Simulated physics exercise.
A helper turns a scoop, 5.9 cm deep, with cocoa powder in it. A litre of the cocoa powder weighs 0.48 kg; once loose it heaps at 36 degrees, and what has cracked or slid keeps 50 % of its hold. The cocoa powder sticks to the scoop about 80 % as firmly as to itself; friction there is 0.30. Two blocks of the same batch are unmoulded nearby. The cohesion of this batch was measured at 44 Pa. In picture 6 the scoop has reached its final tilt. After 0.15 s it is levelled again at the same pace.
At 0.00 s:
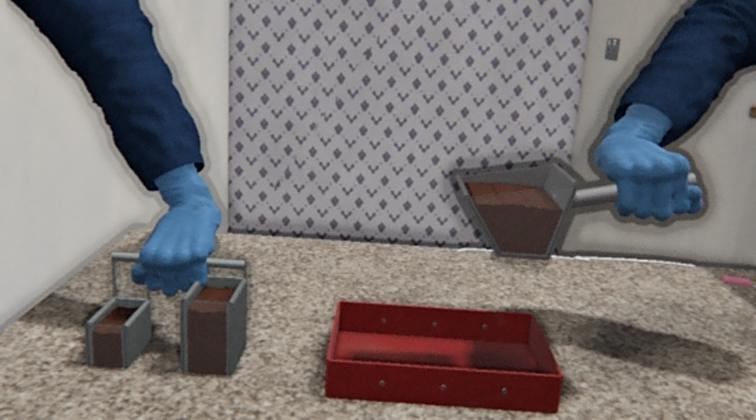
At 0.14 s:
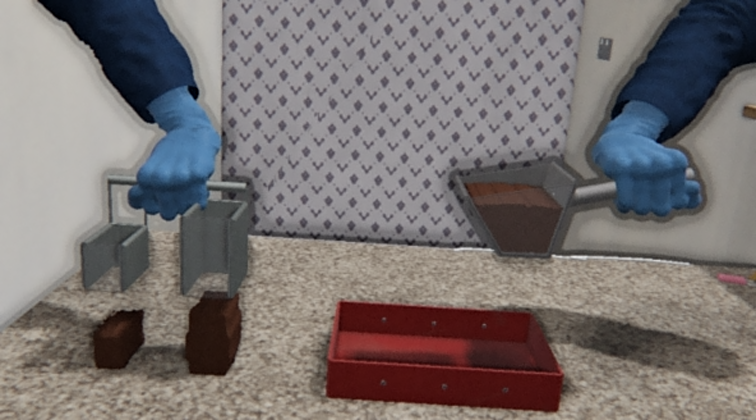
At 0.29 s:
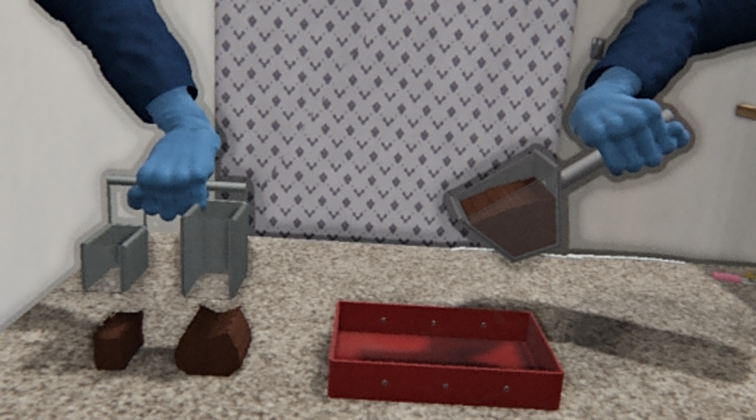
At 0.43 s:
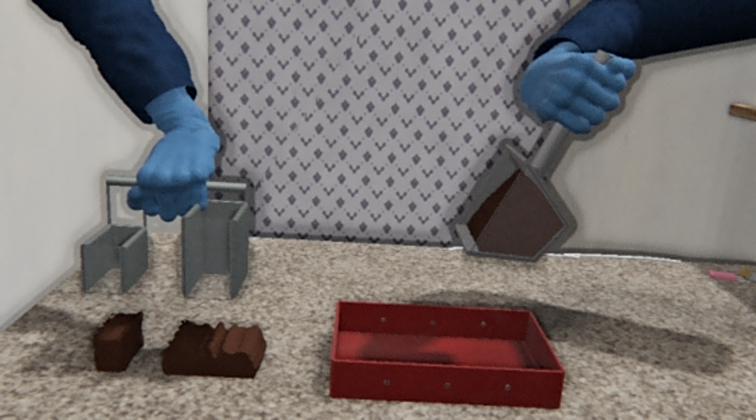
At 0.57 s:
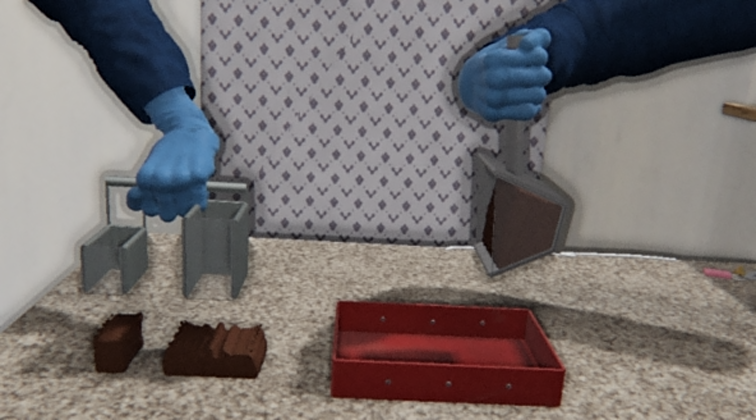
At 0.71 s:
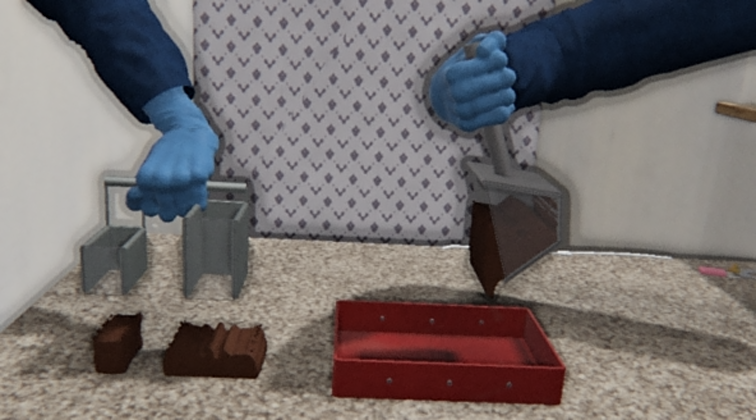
On a speckled countertop beside a red tray, a blue-gloved hand lifts a pair of metal moulds off two brown blocks. The taller block slumps and spreads while the smaller keeps its shape, as another gloved hand steadily tilts a scoop of brown powder until its mouth points downward above the tray.
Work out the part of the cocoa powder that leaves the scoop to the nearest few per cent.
The part of the cocoa powder that leaves the scoop is near 97 %.
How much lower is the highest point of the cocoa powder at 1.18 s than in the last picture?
Roughly 3.0 cm.
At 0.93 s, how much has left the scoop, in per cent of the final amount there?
About 100 %.
After 0.93 s, the scoop is at 94 degrees and 97 % has left it.
After 1.18 s, the scoop is at 48 degrees and 97 % has left it.
After 1.43 s, the scoop is at 2 degrees and 97 % has left it.
After 1.69 s, the scoop is at 0 degrees and 97 % has left it.
After 1.79 s, the scoop is at 0 degrees and 97 % has left it.
